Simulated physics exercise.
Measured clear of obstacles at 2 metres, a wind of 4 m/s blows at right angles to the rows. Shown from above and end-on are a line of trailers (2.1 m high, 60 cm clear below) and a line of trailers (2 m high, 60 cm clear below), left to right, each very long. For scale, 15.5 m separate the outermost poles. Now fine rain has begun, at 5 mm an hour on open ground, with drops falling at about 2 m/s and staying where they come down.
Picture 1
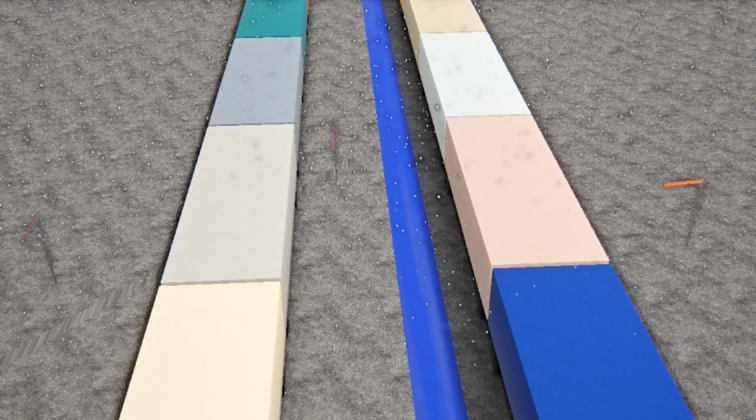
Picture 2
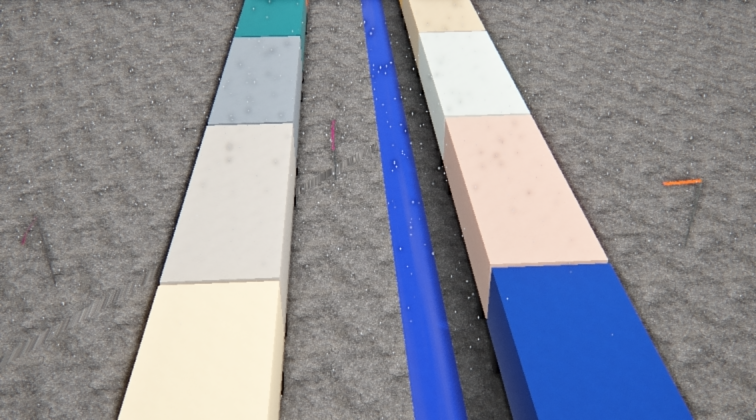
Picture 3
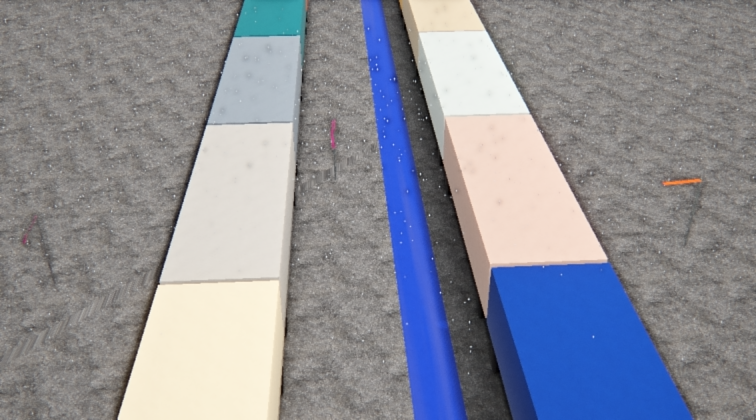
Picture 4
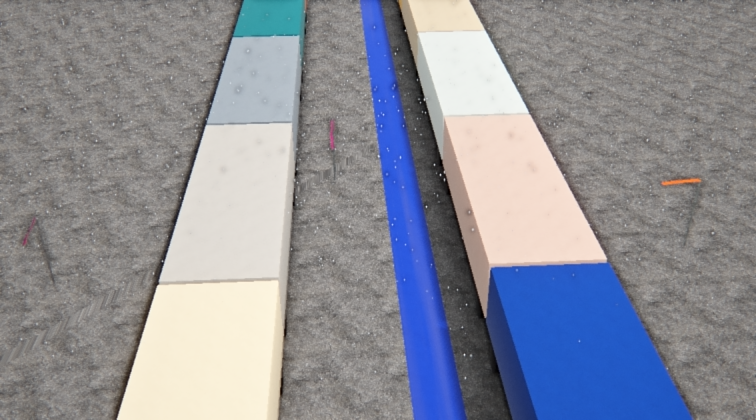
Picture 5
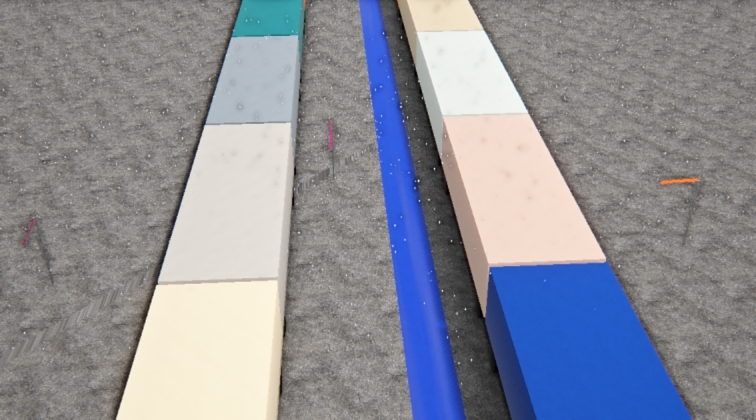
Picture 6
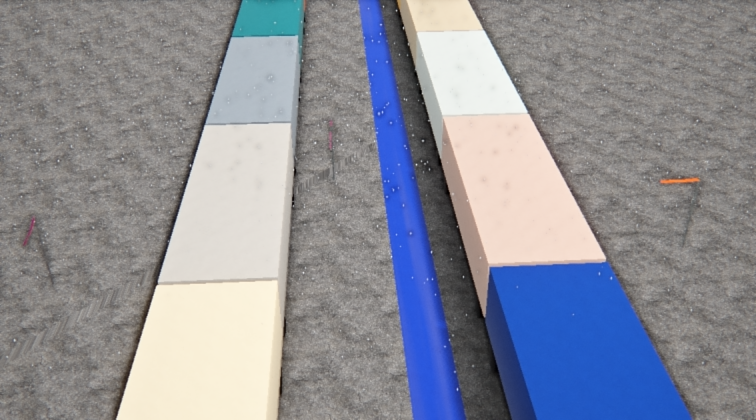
Fine rain flecking the grey ground between two rows of coloured blocks, a blue strip and small ribbons staying almost still.
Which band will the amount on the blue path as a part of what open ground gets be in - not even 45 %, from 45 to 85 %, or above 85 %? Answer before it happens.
It will be from 45 to 85 %.
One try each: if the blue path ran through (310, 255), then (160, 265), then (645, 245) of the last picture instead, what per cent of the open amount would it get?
About 100 %, 60 %, 90 %.
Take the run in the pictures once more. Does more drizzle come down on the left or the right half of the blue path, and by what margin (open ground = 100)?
More on the left-hand part: About 25 points.
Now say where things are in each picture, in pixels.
The first picture shows the rows stand in the wind.
The second picture shows the right ribbon ends at (664, 184), leaning 85 degrees to the left and the blue one passes (413, 254).
The third picture shows the inner ribbon ends at (334, 149), hanging almost straight, above the rows the drops slant 70 degrees from upright, towards the left and the top of the left line of trailers crosses (243, 156).
The fourth picture shows the left ribbon ends at (25, 244), leaning 30 degrees to the left and the blue one passes (404, 202).
The fifth picture shows the right ribbon ends at (661, 183), leaning 85 degrees to the left and above the rows the drops slant 70 degrees from upright, towards the left.
The sixth picture shows the top of the left line of trailers crosses (242, 156).
After 10 minutes open ground has 0.8 mm and the blue path 0.6 mm.
After 30 minutes open ground has 2.5 mm and the blue path 1.7 mm.
After 60 minutes open ground has 5.0 mm and the blue path 3.4 mm, so the blue path has 68 % of the open amount; the left half of it has 82 %, the right half 54 %.
